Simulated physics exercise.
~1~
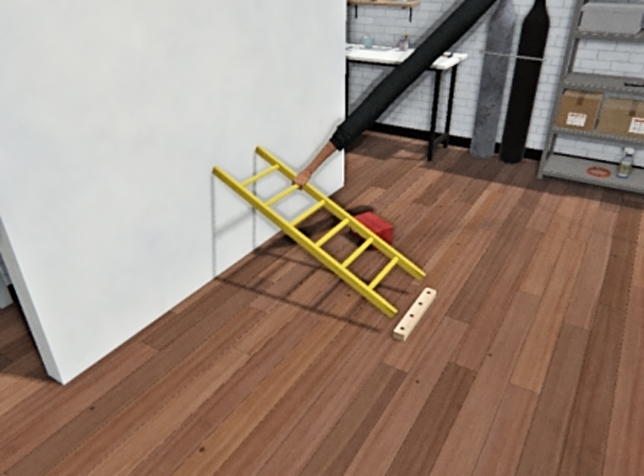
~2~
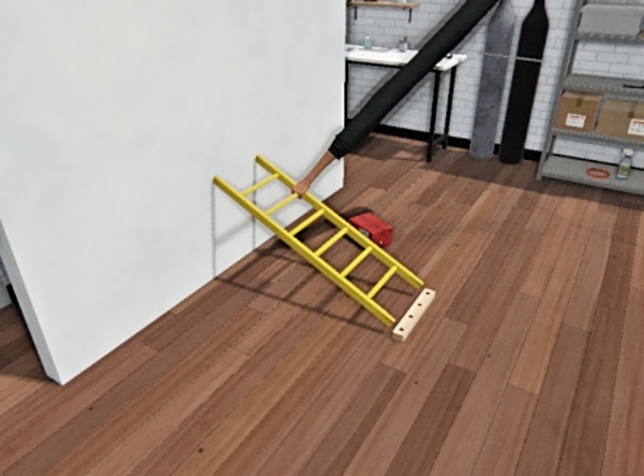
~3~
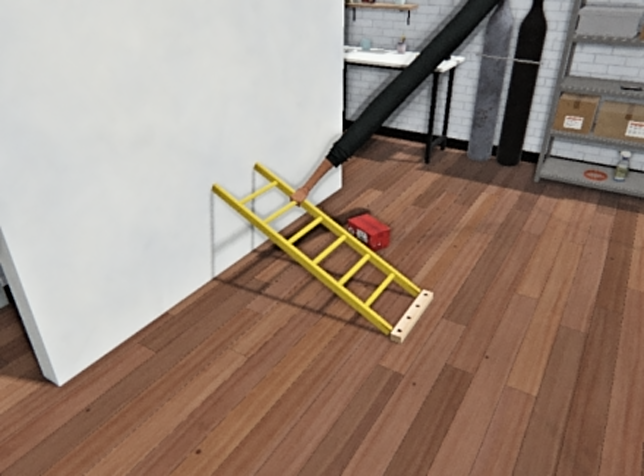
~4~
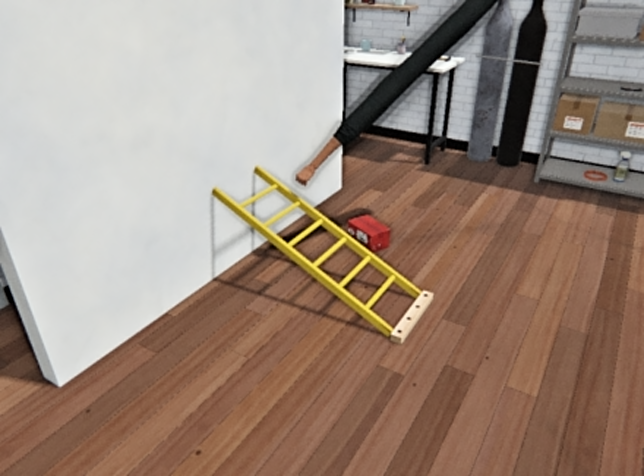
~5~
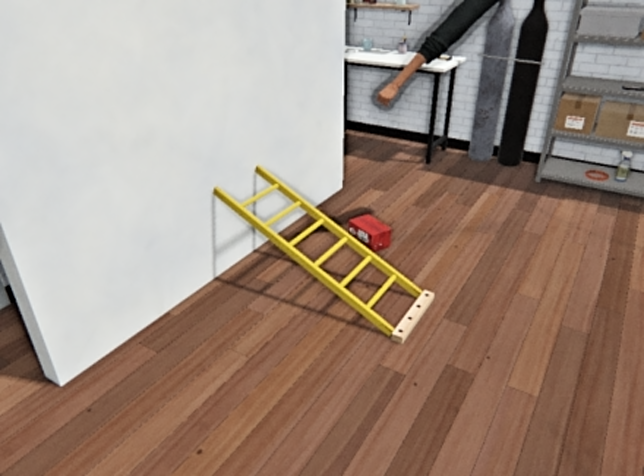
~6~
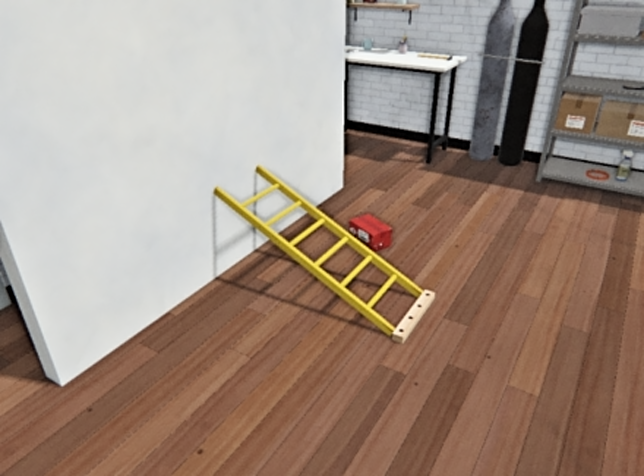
In a workshop with a wooden floor, a dark-sleeved arm lowers a yellow ladder-like gate slightly against a white wall until its feet meet a pale batten, then lets go and withdraws; the gate stays leaning, with the batten and a red parcel unmoved.
